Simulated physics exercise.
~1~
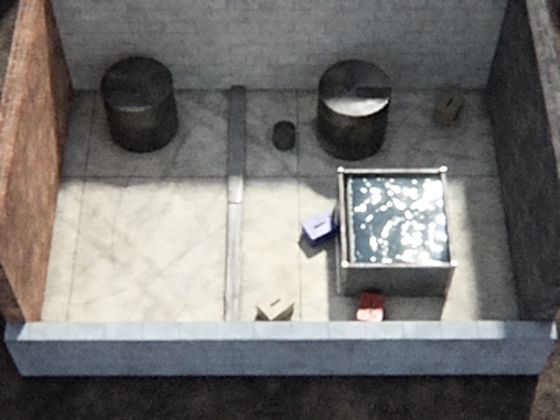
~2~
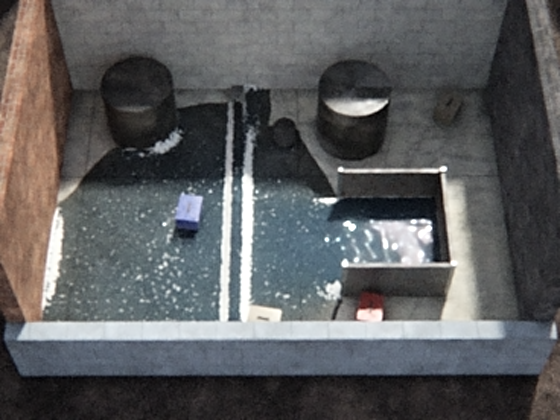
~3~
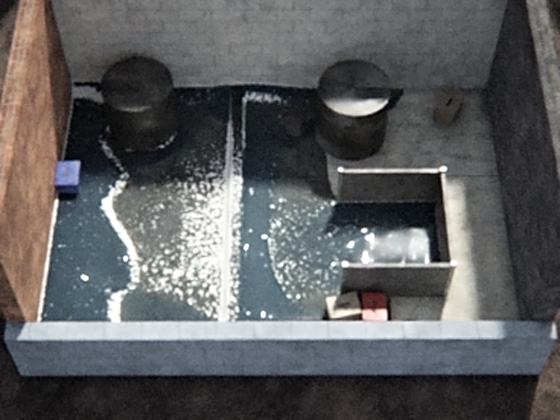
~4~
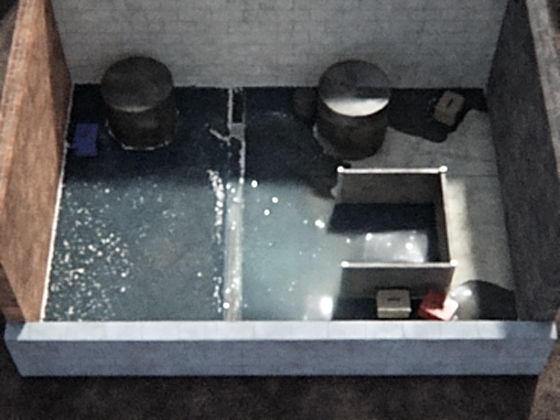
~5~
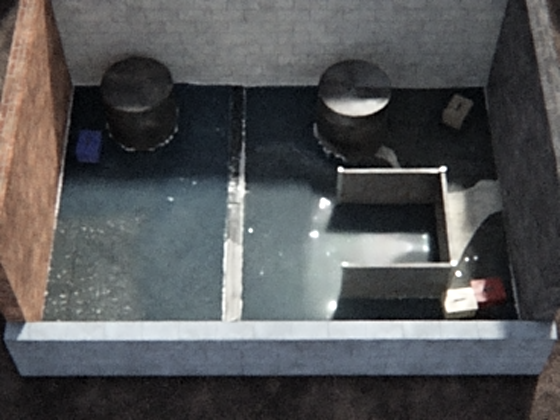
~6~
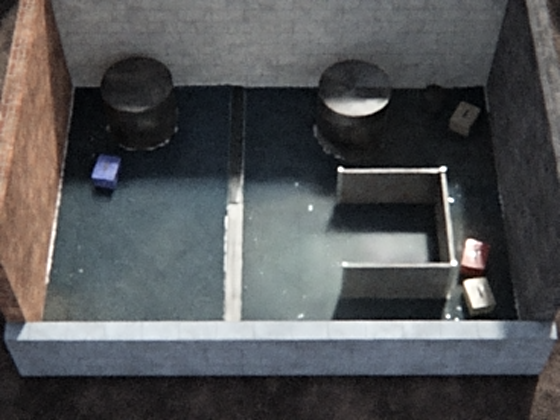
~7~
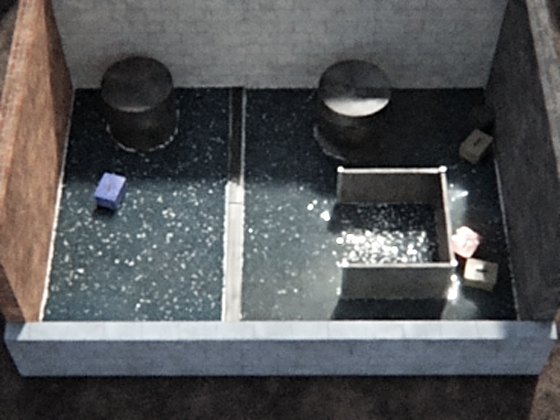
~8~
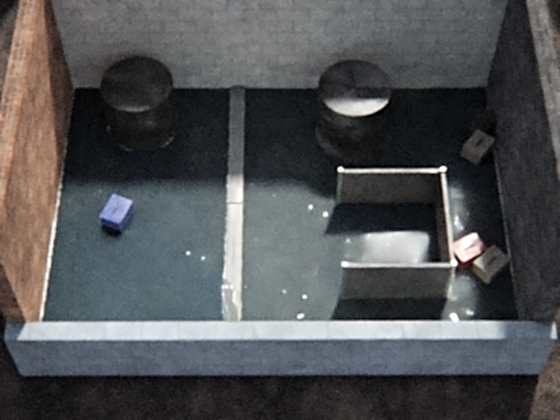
Water bursting from a tank and flooding a walled concrete pad, carrying a blue tote left across the kerb, where it floats.
